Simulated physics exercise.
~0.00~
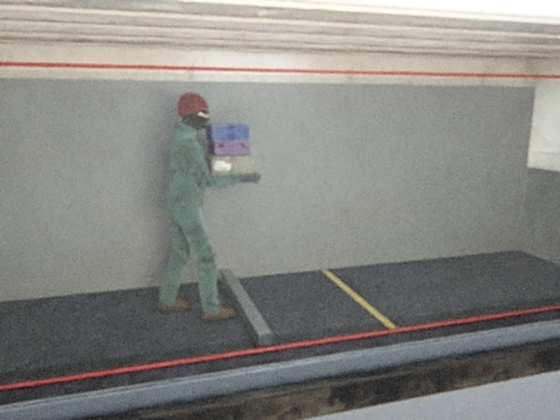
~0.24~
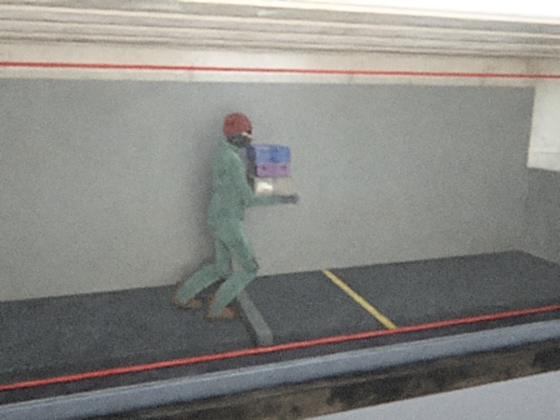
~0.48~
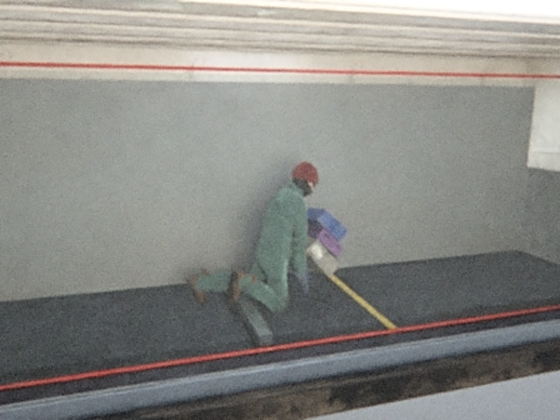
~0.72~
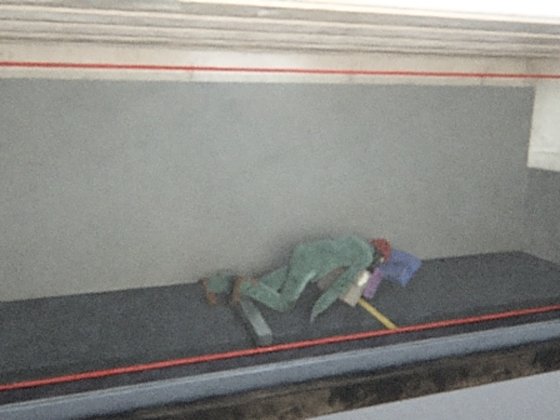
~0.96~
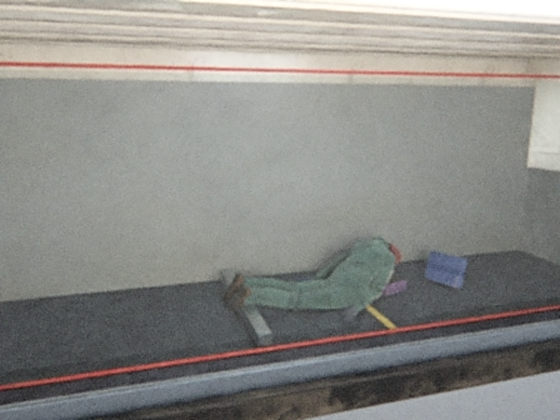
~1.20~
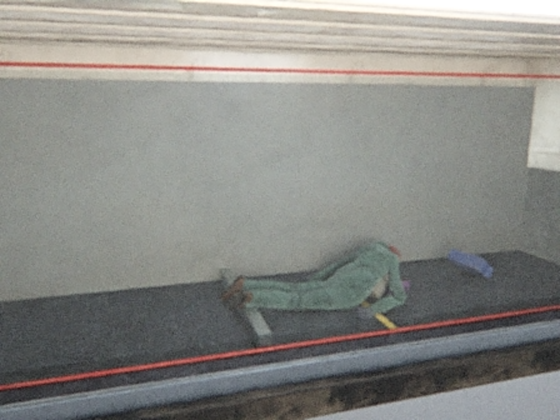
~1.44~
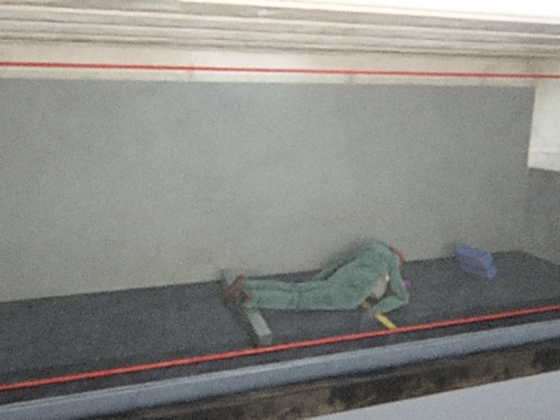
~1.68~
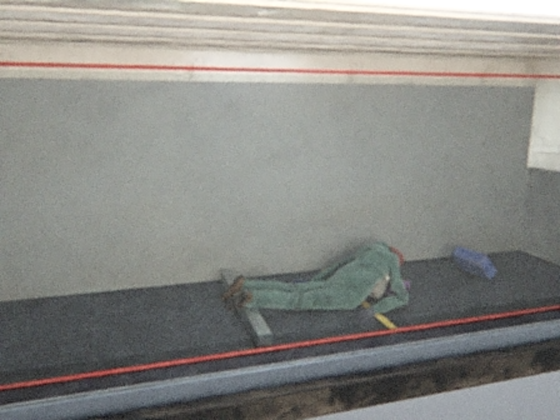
The clip shows a person in green and a red cap carrying stacked boxes rightward in a rail car, then pitching forward over a low floor bar as the stack tumbles. The person ends face down across the yellow line, the blue carton resting farther right.
